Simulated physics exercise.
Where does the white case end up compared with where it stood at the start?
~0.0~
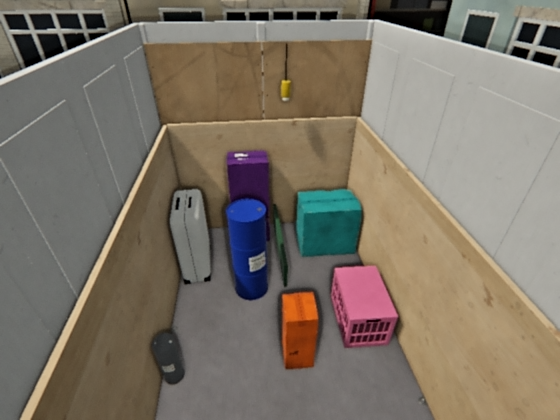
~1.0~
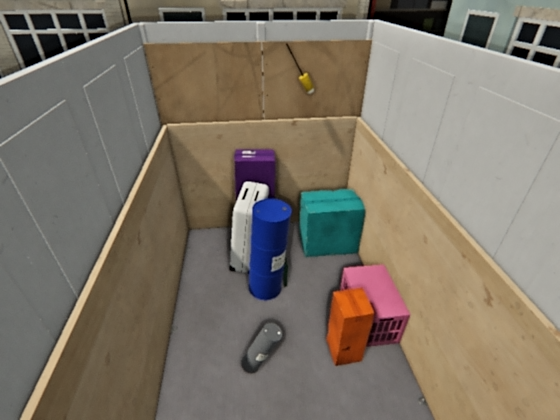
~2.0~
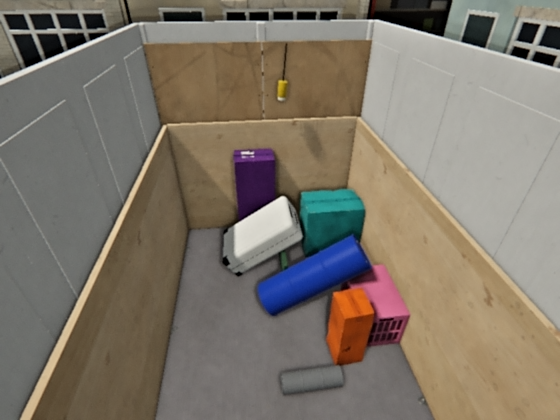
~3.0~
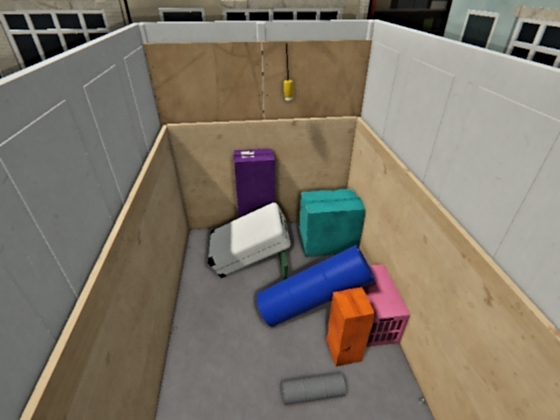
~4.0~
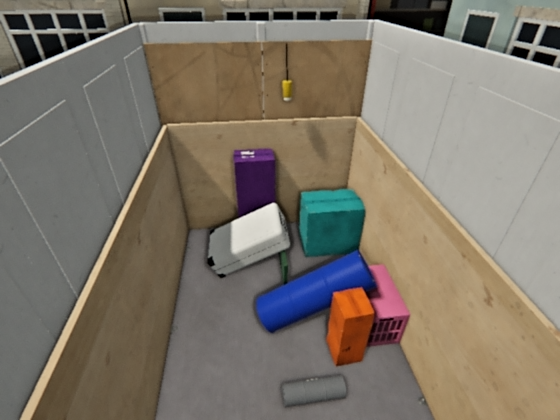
It ends to the right of its starting place, lying toppled on the floor in front of the purple box.
